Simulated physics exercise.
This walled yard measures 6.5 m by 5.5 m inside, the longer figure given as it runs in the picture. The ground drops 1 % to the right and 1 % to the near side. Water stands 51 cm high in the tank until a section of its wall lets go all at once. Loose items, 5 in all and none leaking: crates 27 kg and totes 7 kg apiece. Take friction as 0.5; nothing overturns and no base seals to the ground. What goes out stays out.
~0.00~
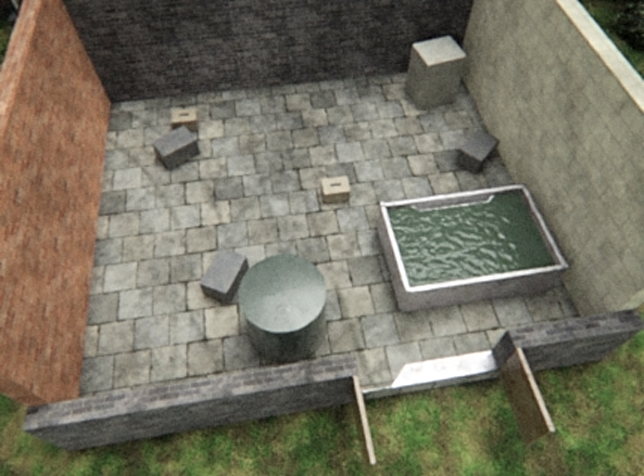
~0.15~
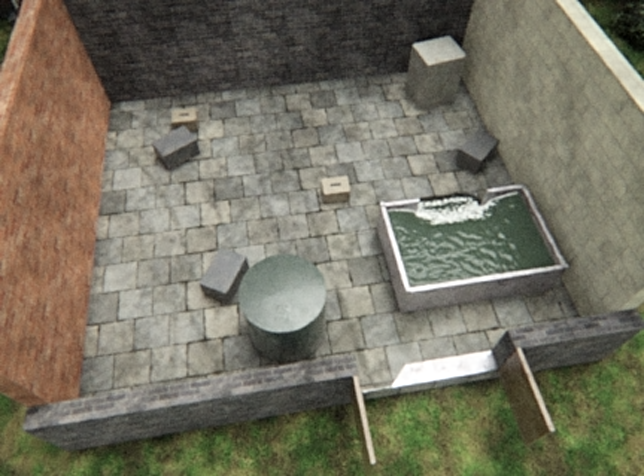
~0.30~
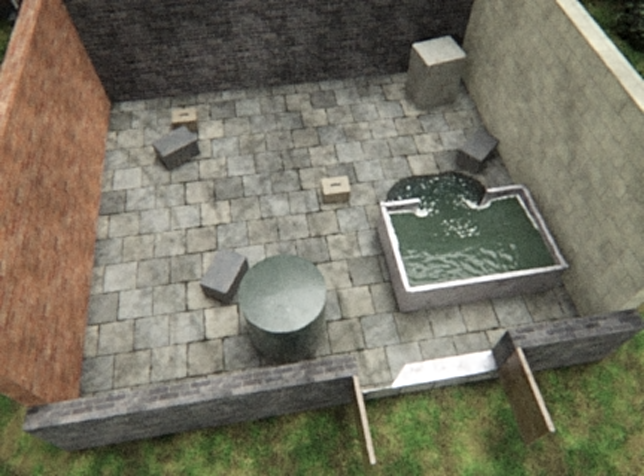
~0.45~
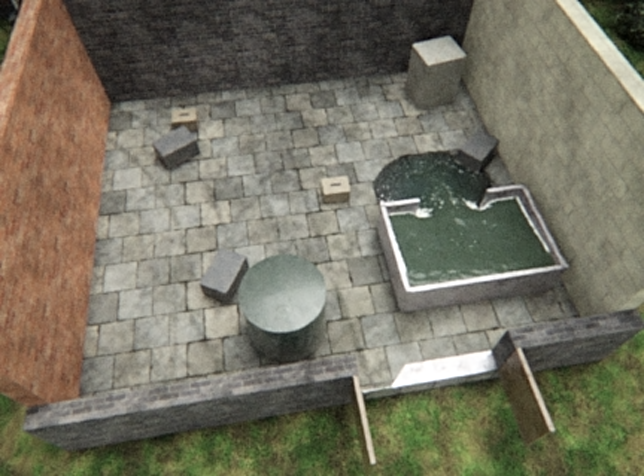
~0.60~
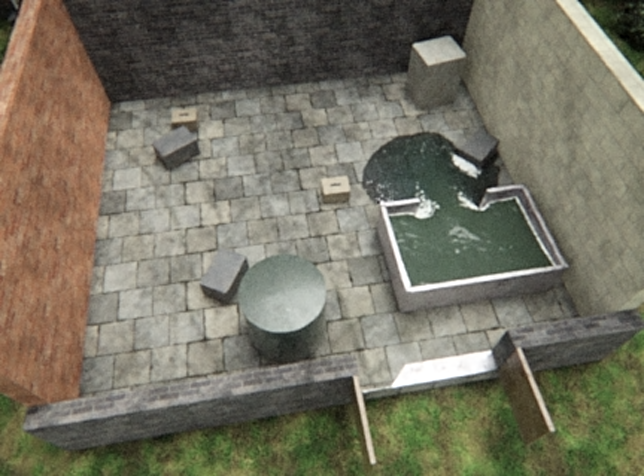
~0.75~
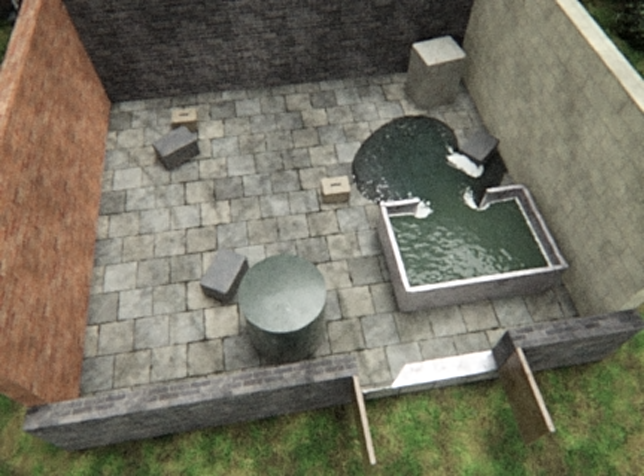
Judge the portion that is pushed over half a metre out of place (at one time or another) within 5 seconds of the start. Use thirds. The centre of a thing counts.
It is one to two thirds.
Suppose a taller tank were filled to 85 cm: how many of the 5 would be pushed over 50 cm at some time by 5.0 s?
In that case 2 of them.
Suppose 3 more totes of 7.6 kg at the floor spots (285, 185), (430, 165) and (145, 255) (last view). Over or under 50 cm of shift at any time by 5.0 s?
In that order: Under, past it, under.
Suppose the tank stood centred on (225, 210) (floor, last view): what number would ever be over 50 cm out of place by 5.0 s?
In that case 1 of them.
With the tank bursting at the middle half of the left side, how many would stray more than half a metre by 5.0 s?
Then 1.
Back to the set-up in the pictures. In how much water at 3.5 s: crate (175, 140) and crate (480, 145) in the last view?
Roughly 0 and 15 cm.
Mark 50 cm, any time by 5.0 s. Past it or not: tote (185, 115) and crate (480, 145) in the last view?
In turn: Over, over.
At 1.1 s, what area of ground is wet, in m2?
Roughly 8.5 m2.
After 1.1 s 0 of 5 are over 50 cm from their spots; 0 afloat.
After 2.2 s 1 of 5 are over 50 cm from their spots; 0 afloat.
After 3.5 s 1 of 5 are over 50 cm from their spots; 1 afloat.
After 5.0 s 2 of 5 are over 50 cm from their spots, and 2 have been at some point; 0 afloat.
